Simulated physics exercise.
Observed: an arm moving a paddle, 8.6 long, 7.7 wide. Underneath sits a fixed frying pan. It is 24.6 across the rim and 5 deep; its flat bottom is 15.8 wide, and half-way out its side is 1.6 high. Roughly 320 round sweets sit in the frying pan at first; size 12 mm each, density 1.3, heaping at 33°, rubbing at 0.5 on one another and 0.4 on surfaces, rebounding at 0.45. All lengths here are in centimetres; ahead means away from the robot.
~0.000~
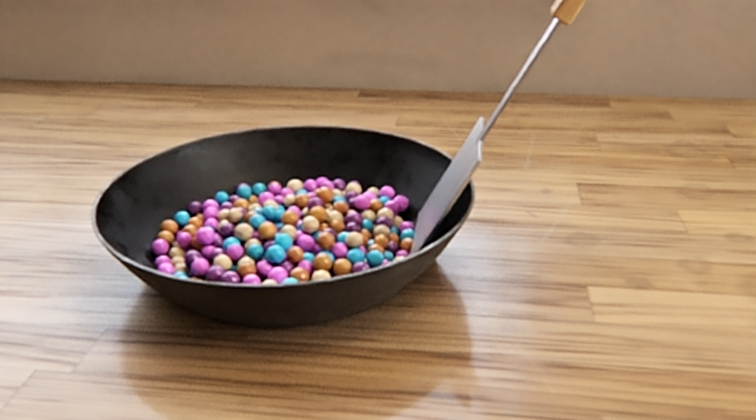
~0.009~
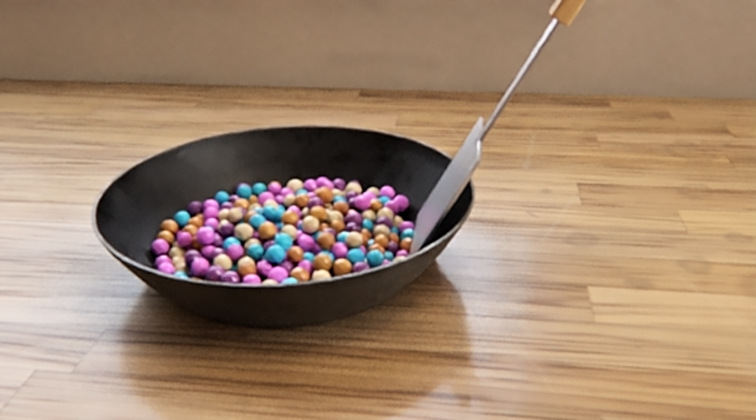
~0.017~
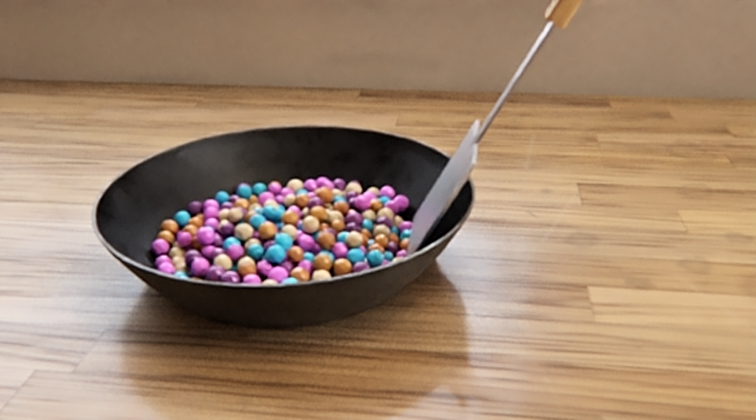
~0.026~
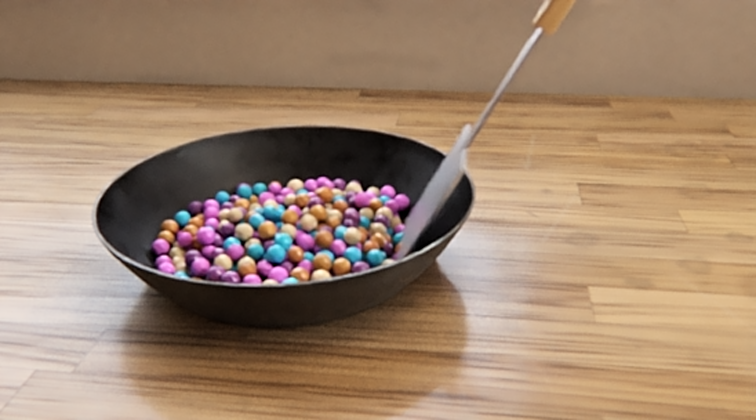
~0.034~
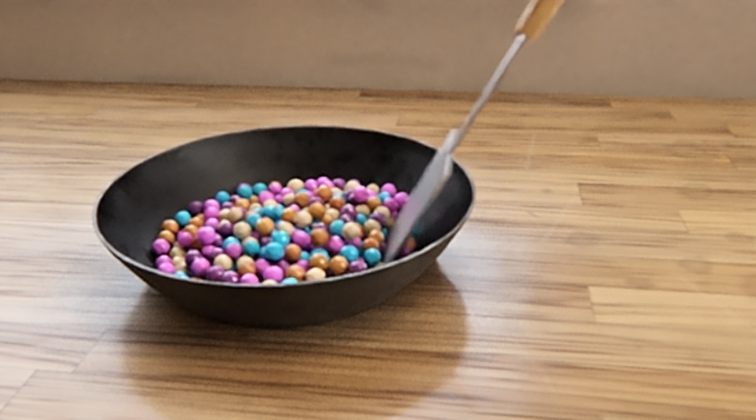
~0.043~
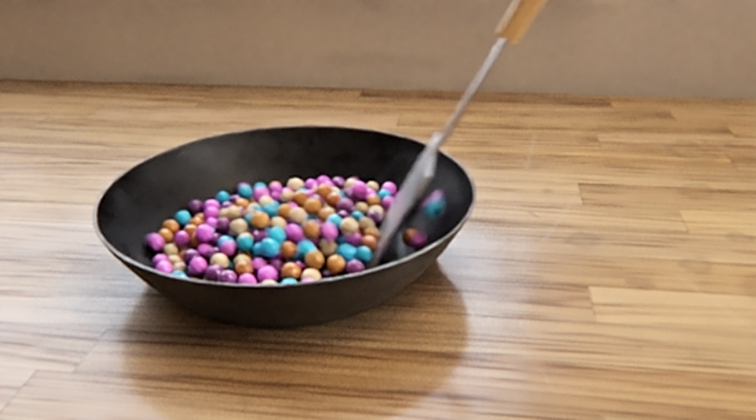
A metal paddle with a wooden handle rested at the right side of a black frying pan of colourful round sweets, then swept left through them, shifting a few near its blade.
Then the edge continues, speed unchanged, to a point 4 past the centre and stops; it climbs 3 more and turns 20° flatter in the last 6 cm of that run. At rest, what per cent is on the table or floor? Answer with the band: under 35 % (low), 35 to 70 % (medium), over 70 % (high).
Low, under 35 %.
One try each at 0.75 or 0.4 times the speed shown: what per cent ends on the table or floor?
Around 0 per cent and around 0 per cent.
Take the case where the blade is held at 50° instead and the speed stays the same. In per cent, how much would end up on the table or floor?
Result, estimated: 10 %.
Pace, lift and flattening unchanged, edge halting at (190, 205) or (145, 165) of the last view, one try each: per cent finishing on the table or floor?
About 25 and 45 per cent.
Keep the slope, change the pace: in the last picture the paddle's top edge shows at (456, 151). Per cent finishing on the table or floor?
Share: Roughly 0 %.
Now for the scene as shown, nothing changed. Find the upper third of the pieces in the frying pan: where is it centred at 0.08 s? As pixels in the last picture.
About pixel (268, 208).
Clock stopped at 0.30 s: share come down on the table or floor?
5 per cent.
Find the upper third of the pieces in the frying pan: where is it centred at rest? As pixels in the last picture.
I'd put it close to (180, 212).
After 0.06 s, sloping 60°, highest piece 10 above the table; 314 in the frying pan, 2 on the blade or in flight.
After 0.08 s, sloping 54°, highest piece 16 above the table; 314 in the frying pan, 2 on the blade or in flight.
After 0.30 s, sloping 41°, highest piece 51 above the table; 292 in the frying pan, 19 on the table or floor, 5 on the blade or in flight.
After 1.35 s, sloping 41°, highest piece 5 above the table; 292 in the frying pan, 24 on the table or floor.
In the end, 292 in the frying pan, 24 on the table or floor. That is 8 % on the table or floor.
